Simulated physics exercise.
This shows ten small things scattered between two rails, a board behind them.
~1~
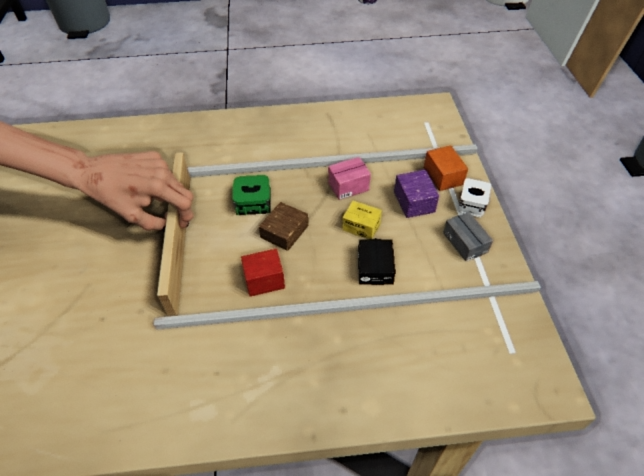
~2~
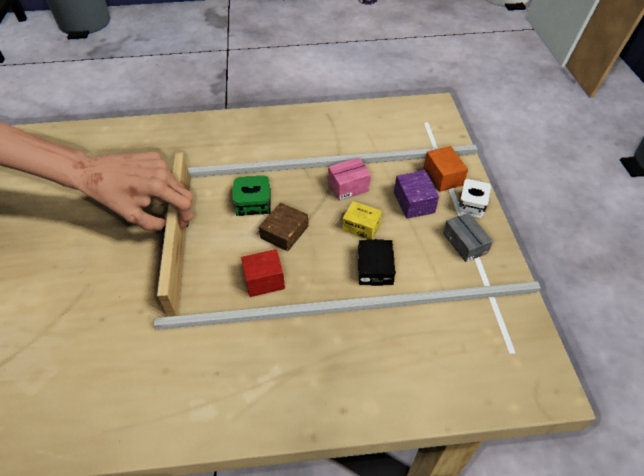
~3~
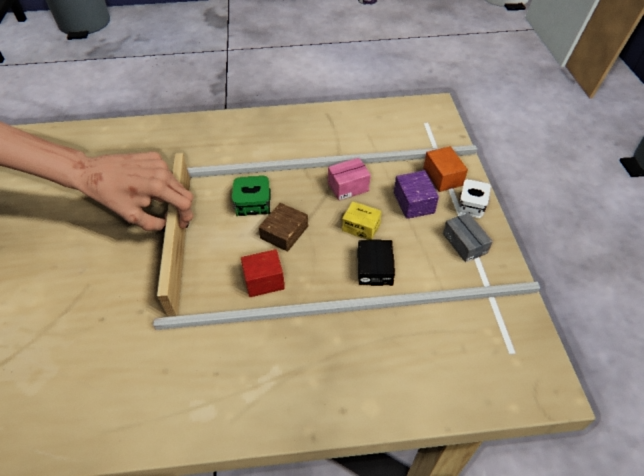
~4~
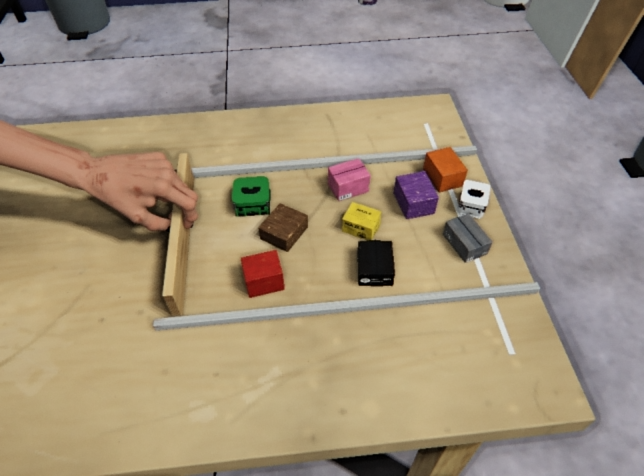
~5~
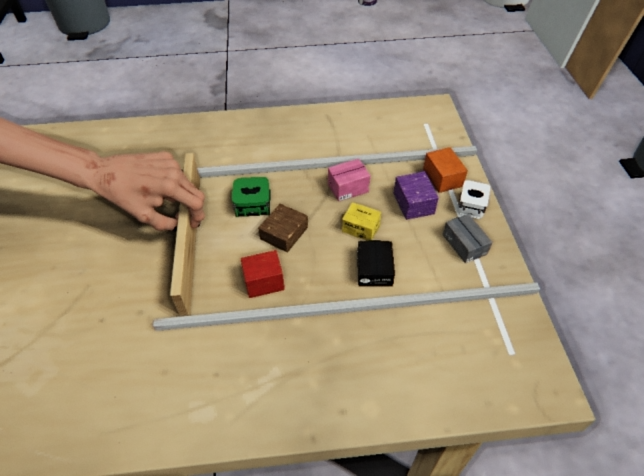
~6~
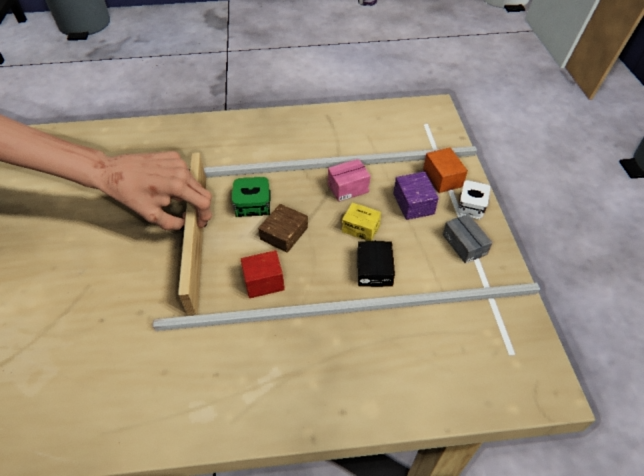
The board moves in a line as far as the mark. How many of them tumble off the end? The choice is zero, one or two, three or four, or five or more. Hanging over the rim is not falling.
Here the number that fall off is five or more.
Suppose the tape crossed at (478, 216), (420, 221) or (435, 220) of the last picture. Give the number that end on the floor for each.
In that order 7, 1 and 3.
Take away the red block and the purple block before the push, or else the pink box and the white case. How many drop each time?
First 5, then 5.
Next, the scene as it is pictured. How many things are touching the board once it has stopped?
3 of them.
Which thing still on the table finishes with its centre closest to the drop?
That is the yellow box.
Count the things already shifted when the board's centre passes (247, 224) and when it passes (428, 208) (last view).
At the one place 2, at the other 10.
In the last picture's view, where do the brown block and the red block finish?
Near (475, 205) and (498, 255).
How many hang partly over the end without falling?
That would be 1.
Soon after, none off yet; white case at rest near (473, 201); orange block at rest near (445, 170); grey box at rest near (467, 238).
After that, none off yet; white case moving near (478, 202); orange block moving near (451, 169); grey box moving near (471, 240).
In the end, the number that fall off is five or more; gone, pink box, black box, purple block, grey box, orange block and white case.
